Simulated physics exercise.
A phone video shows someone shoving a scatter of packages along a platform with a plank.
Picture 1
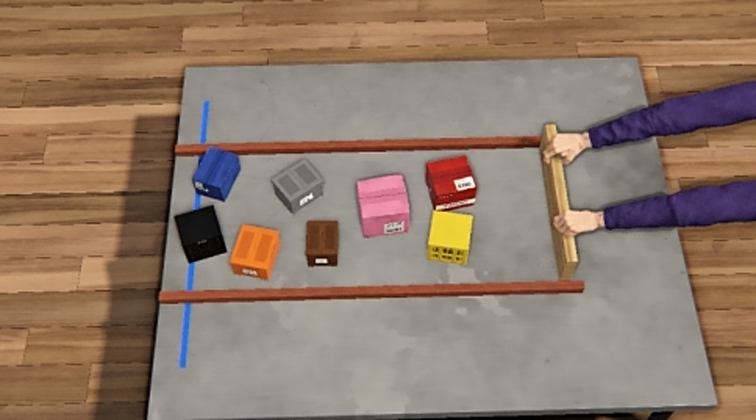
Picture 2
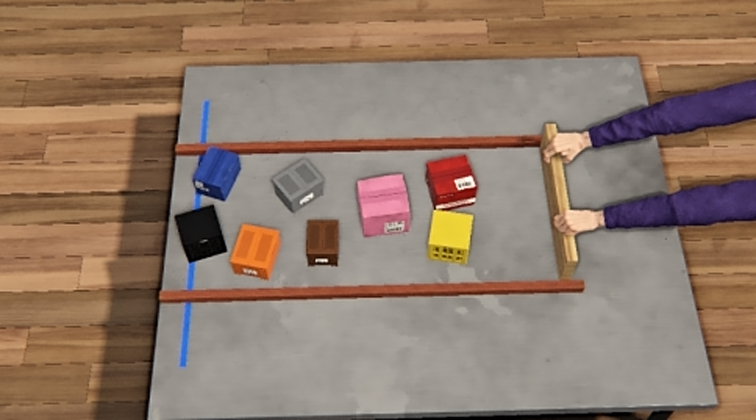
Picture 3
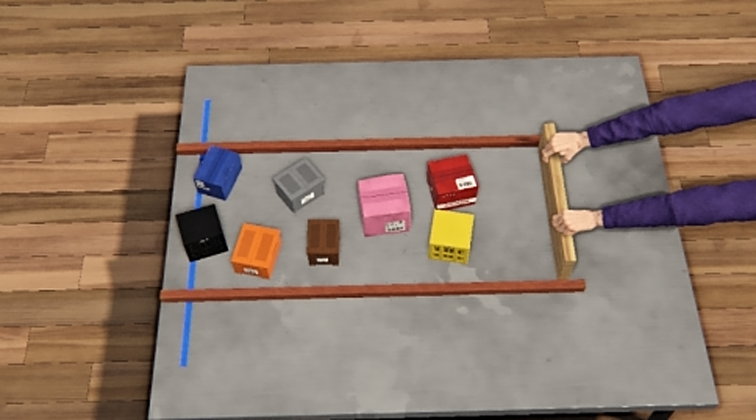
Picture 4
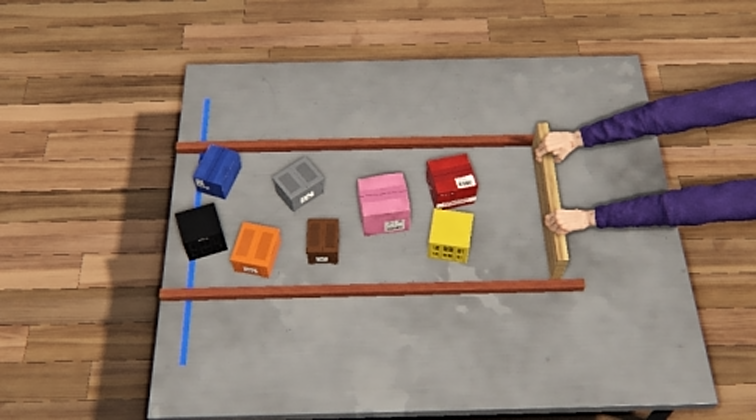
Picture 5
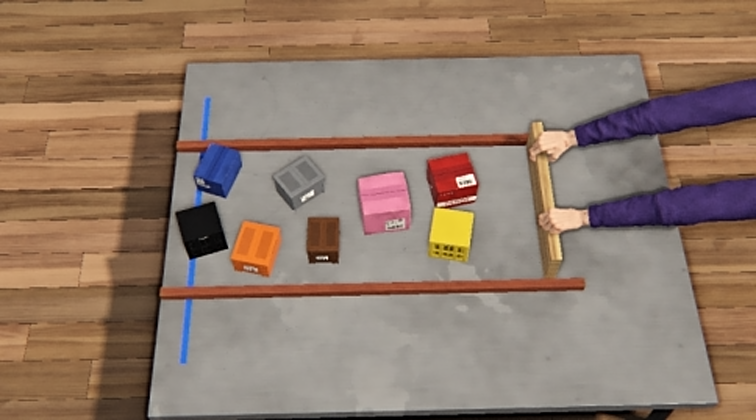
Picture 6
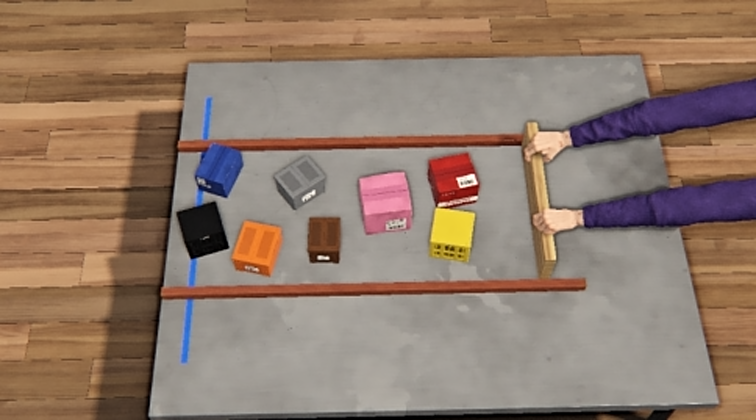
Two hands slide a wooden plank slightly left toward colourful packages that stay nearly still.
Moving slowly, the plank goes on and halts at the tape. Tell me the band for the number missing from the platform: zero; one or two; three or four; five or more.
That band is five or more.
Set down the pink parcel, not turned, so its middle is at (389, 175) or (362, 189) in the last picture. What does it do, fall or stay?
Going in order, the first time it ends up below and the second time it ends up below.
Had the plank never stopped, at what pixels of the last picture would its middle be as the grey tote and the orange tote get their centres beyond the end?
Middle: Roughly (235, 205); roughly (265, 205).
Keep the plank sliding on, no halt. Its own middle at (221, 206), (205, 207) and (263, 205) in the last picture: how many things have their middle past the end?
The counts would come out as 6, 6 and 3.
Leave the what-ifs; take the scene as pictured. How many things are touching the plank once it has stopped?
At rest, 2 are in contact.
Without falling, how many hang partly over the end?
The count is 2.
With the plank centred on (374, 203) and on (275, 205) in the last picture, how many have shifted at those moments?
Up to then 5, and up to the other point 8.
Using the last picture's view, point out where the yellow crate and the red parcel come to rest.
Final positions - yellow crate around (173, 243), red parcel around (177, 184).
A little later, none off yet; black crate at rest near (203, 231); blue parcel at rest near (219, 170); orange tote at rest near (258, 249).
Next, none off yet; black crate shifted about its own width near (179, 227); blue parcel shifted a little near (213, 170); orange tote shifted about its own width near (211, 256).
When it is over, the number that fall off is five or more; down, pink parcel, brown tote, grey tote, orange tote, blue parcel and black crate.
